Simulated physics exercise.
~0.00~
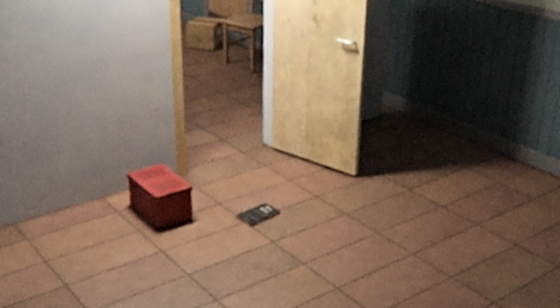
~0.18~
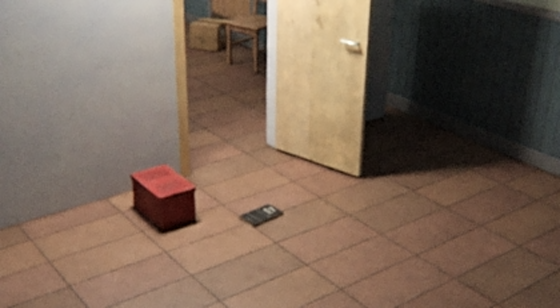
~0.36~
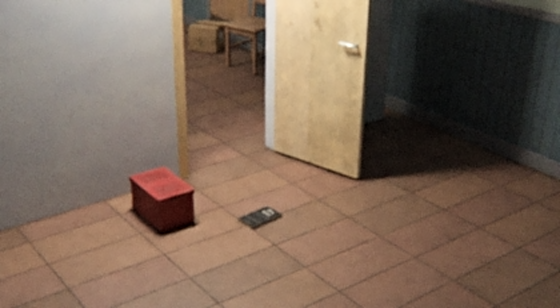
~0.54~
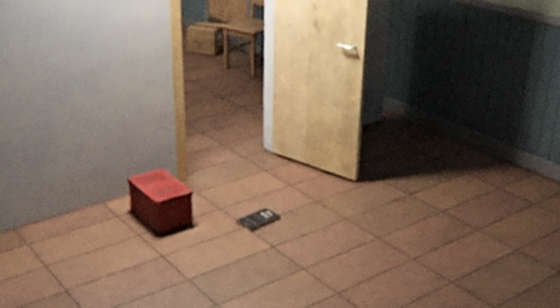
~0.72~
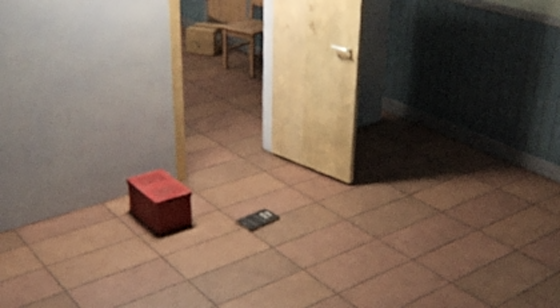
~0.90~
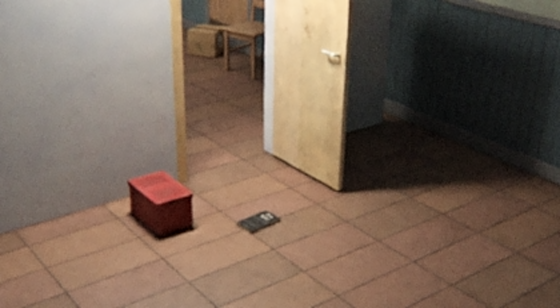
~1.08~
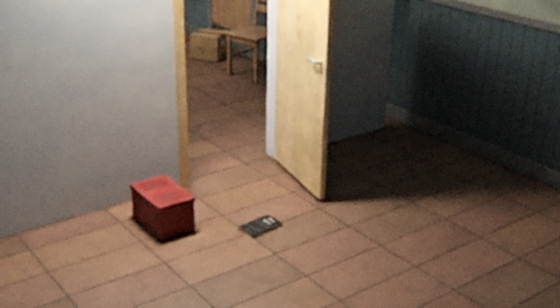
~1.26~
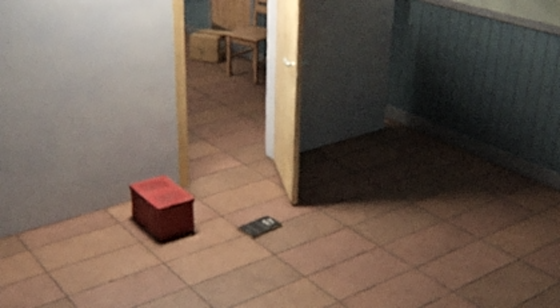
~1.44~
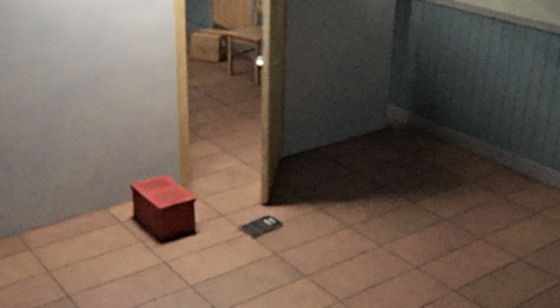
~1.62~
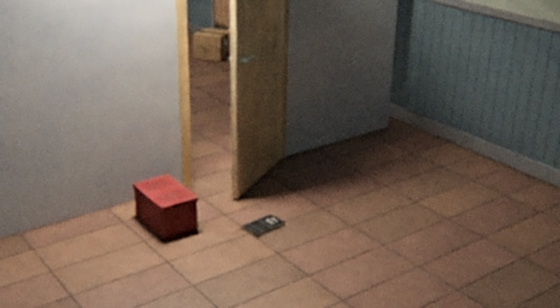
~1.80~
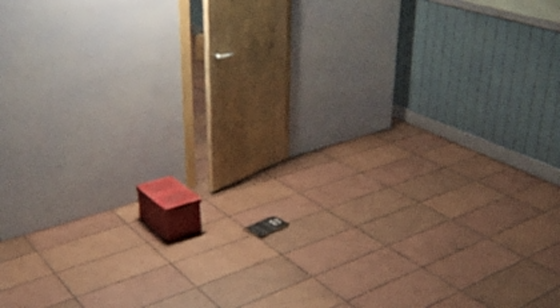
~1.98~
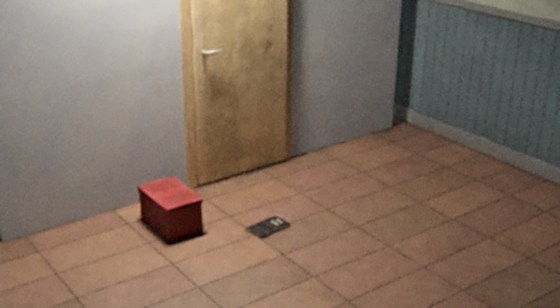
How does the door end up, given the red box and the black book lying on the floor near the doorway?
It ends up fully closed in its frame, having swung past the red box and the black book without moving either of them.
A wooden door that stood wide open into a tiled room swung round to the left until it was fully shut, hiding the chair in the room beyond, while a red box and a flat black book stayed put on the floor nearby.
